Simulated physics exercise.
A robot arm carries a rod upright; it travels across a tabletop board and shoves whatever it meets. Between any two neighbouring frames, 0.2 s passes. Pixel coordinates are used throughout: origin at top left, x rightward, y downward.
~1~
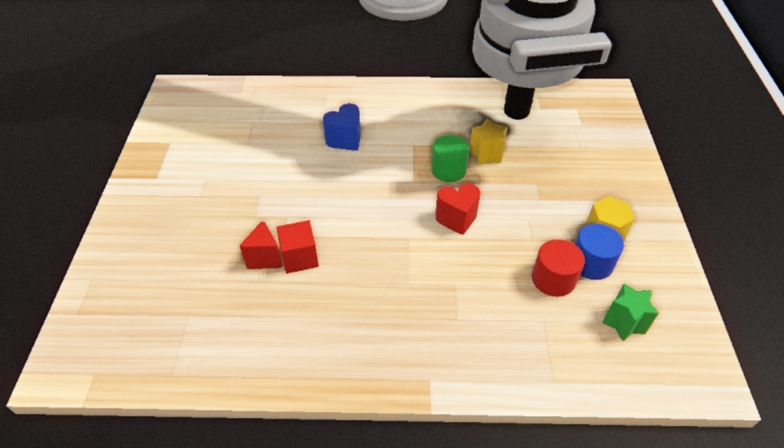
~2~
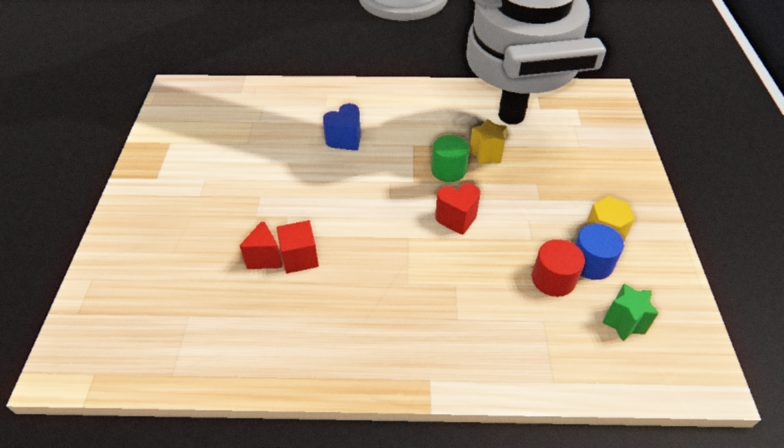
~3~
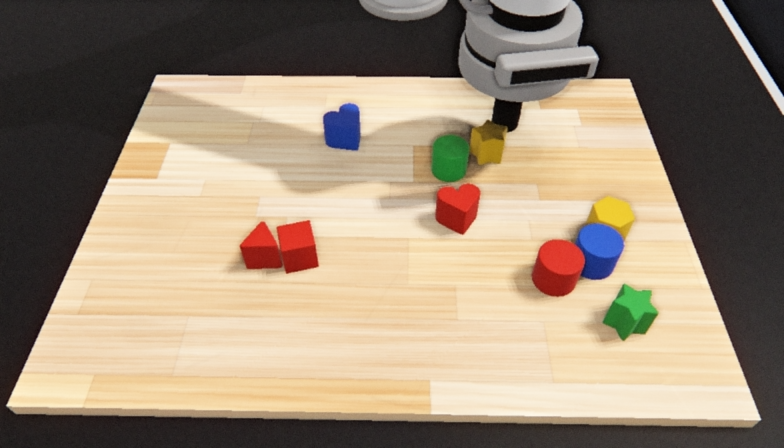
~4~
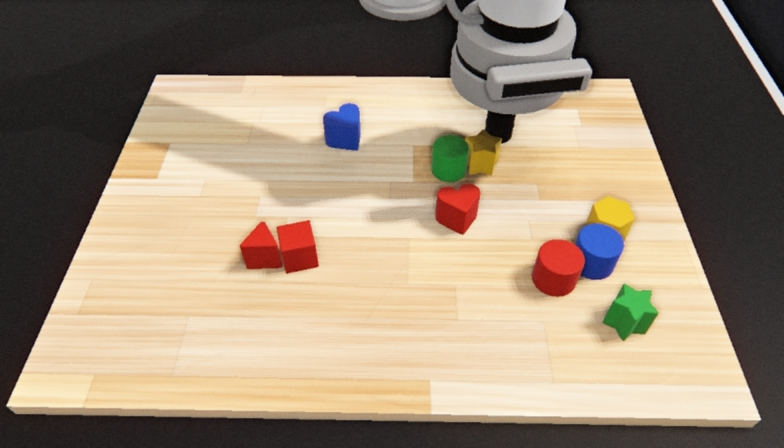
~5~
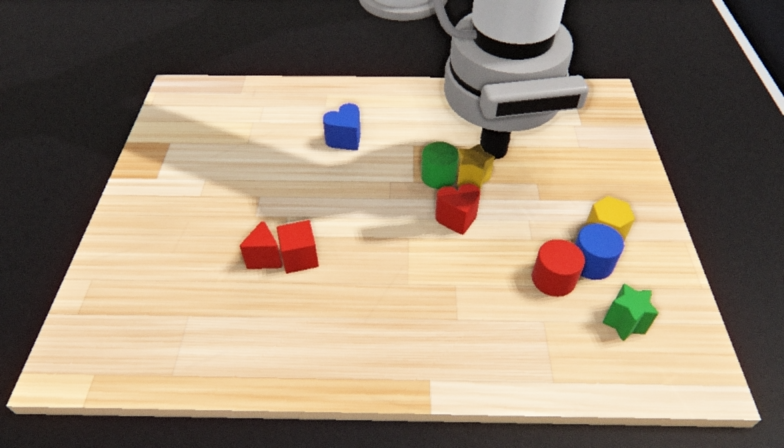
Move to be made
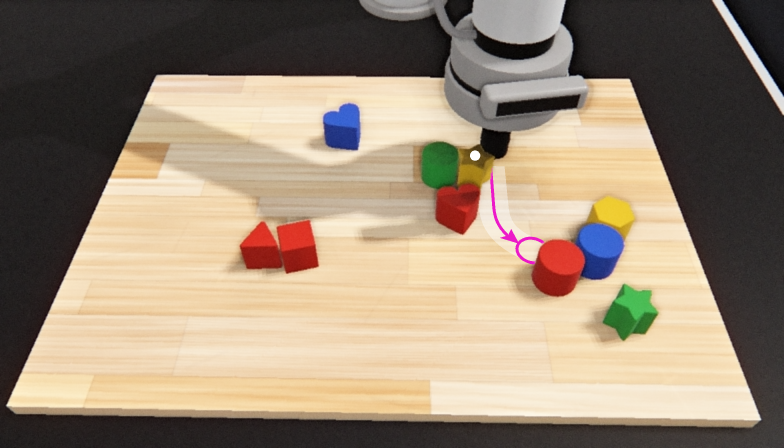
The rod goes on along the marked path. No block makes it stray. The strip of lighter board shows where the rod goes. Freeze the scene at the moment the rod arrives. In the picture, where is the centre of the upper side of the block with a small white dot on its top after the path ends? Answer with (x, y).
It ends at (468, 173).
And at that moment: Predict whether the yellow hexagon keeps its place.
That block stays.
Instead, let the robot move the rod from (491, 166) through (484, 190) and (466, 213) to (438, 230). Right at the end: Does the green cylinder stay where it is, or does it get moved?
It is shifted.
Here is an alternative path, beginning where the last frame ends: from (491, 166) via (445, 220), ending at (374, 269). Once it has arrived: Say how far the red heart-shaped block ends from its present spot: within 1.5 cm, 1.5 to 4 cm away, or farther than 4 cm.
Result: Over 4 cm.
The line goes from (491, 166) by way of (493, 195) and (500, 226) to (533, 250); the dot is on the yellow star-shaped block.
The first path, step by step. One third of the way, rod at (496, 180); green cylinder at (438, 156); red heart-shaped block at (455, 199); yellow star-shaped block at (468, 171), turned 40° clockwise.
Two thirds of the way, rod at (503, 211); green cylinder at (438, 156); red heart-shaped block at (454, 199); yellow star-shaped block at (468, 173), turned 55° clockwise.
At the end, rod at (537, 236); green cylinder at (438, 156); red heart-shaped block at (454, 199); yellow star-shaped block at (468, 173), turned 55° clockwise; red cylinder unmoved; yellow hexagon unmoved.
